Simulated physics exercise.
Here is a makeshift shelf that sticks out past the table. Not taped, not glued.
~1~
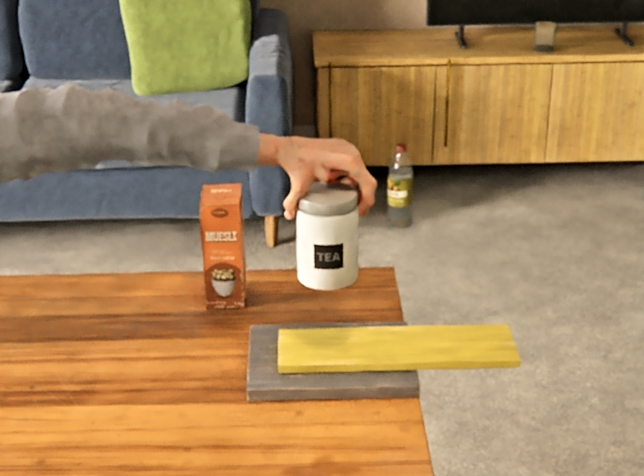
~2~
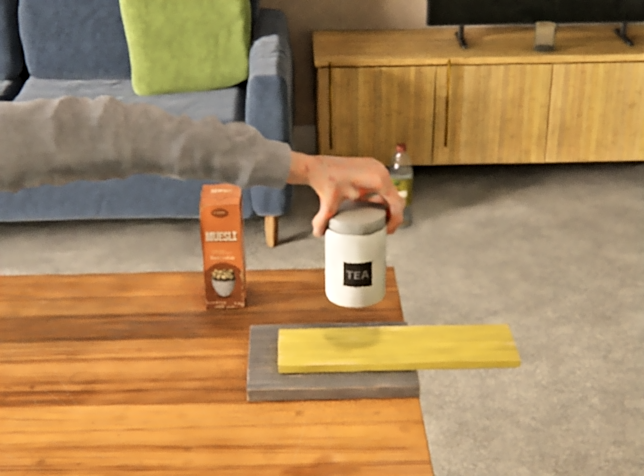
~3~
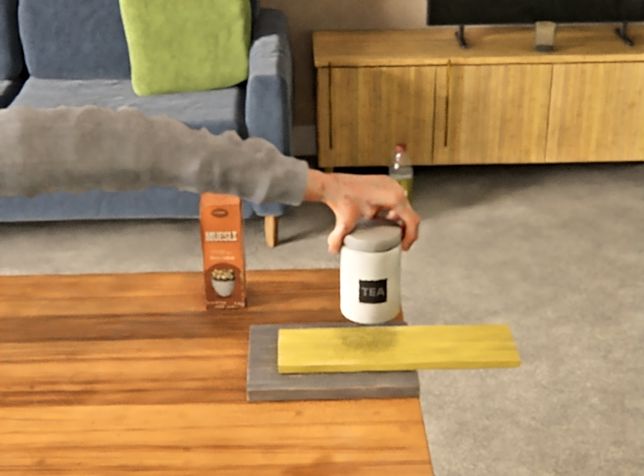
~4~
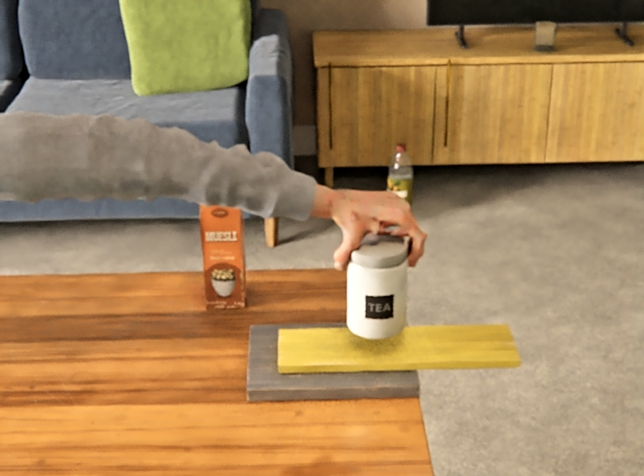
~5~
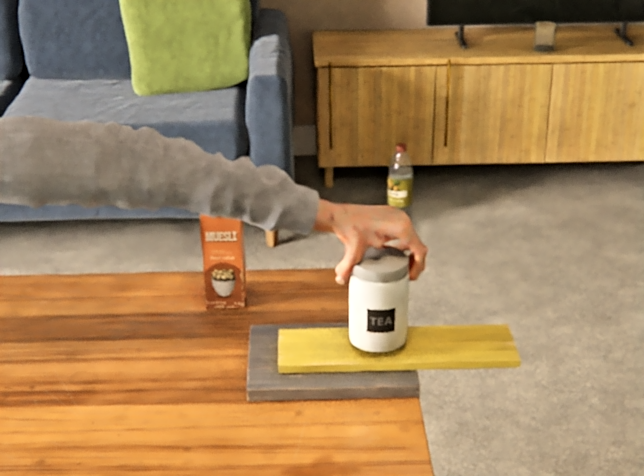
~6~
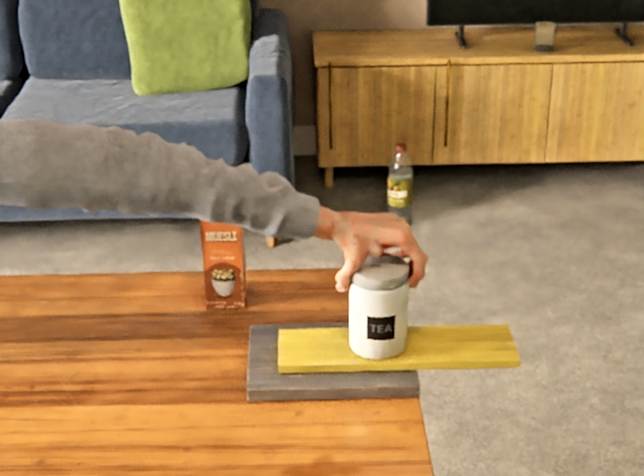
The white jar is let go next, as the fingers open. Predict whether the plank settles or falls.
Yeah, that one doesn't fall off.
Then, 0.40 s past the last view, nothing moves.
Then, 0.80 s past the last view, white jar resting near (379, 306).
Then, 1.20 s past the last view, things are still on the move.
Then, 1.60 s past the last view, nothing moves.
Finally, all 4 still in place. Final places as the last picture's camera would see them, white jar near (379, 306). The plank keeps its balance.
